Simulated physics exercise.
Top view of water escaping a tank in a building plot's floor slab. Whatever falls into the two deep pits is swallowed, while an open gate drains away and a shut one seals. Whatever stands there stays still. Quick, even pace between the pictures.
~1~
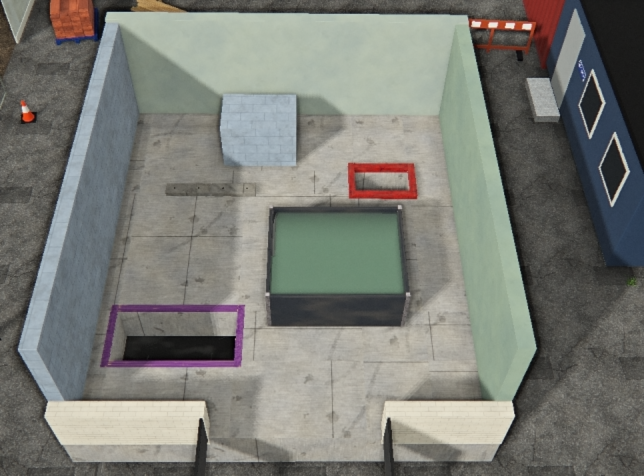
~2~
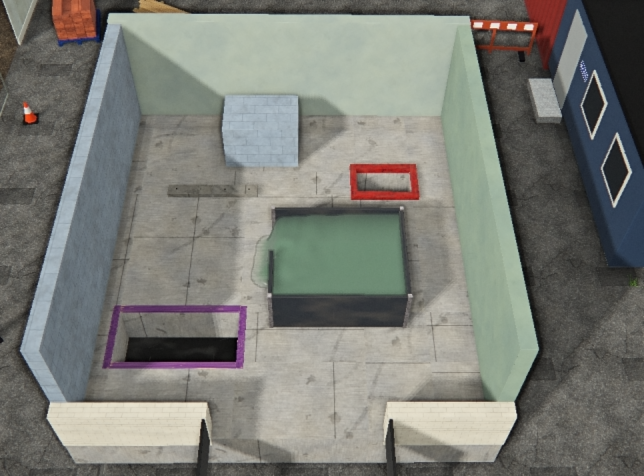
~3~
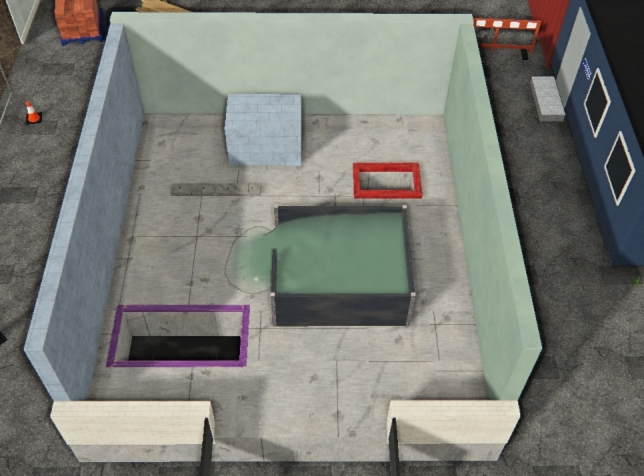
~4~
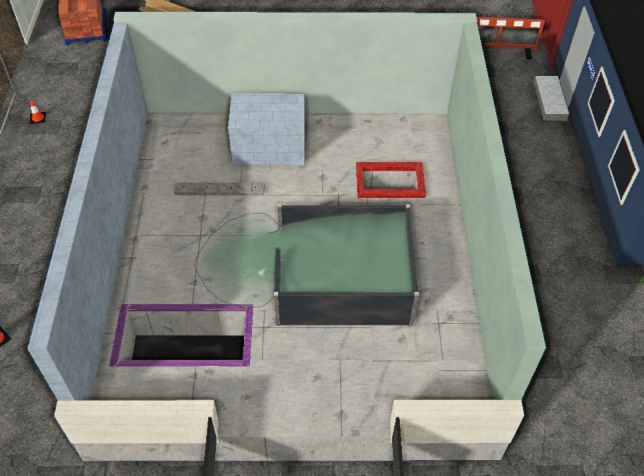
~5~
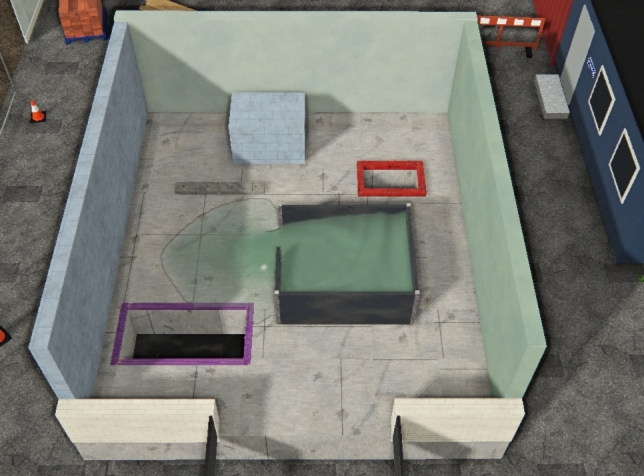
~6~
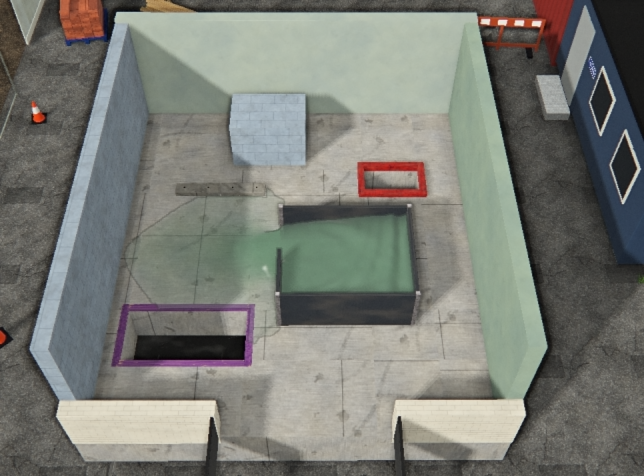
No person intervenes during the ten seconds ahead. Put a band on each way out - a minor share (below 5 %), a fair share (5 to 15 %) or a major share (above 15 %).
Outcome: The gate pulls in barely a drop - beneath five per cent; the red pit pulls in barely a drop - beneath five per cent; the purple pit pulls in a good deal - past fifteen per cent.
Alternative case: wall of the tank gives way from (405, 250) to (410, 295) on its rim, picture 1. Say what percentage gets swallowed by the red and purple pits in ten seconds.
For red it's about 4 per cent, and for purple about 25 per cent.
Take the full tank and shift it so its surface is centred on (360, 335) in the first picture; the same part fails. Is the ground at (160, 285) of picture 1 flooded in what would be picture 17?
Outcome noted: Waterlogged.
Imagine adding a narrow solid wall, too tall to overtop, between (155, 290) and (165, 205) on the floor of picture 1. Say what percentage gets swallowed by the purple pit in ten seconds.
Result, purple pit: Some 40 percent of the total.
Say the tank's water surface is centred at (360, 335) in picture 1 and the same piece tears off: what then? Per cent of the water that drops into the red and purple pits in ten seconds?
The red pit ends up with 0 per cent and the purple pit with 60 per cent.
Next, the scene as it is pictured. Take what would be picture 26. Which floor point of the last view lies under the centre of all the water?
Roughly (253, 244) in the last picture.
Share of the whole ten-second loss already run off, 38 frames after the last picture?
I'd estimate close to 70 per cent.
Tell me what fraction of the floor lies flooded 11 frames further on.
Roughly 30 per cent.
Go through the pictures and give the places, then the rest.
The first picture shows the tank at (336, 253) is whole and still.
In the second picture, water pours out at (275, 250) and has run to a hidden place.
In the third picture, the front is at (231, 274), out from the gap at (278, 251).
In the fourth picture, water pours out at (282, 251) and has run to (201, 268).
In the fifth picture, water pours out at (282, 250) and has run to (170, 248).
In the sixth picture, the front is at (130, 252), out from the gap at (283, 251).
A moment on, water covers 25 % of the floor; the gate 0 %, the red pit 0 %, the purple pit 2 %.
Next, water covers 30 % of the floor; the gate 0 %, the red pit 0 %, the purple pit 6 %.
Then, water covers 40 % of the floor; the gate 0 %, the red pit 0 %, the purple pit 13 %.
Later, water covers 55 % of the floor; the gate 0 %, the red pit 0 %, the purple pit 24 %.
In the end, water covers 80 % of the floor; the gate 0 %, the red pit 0 %, the purple pit 35 %.
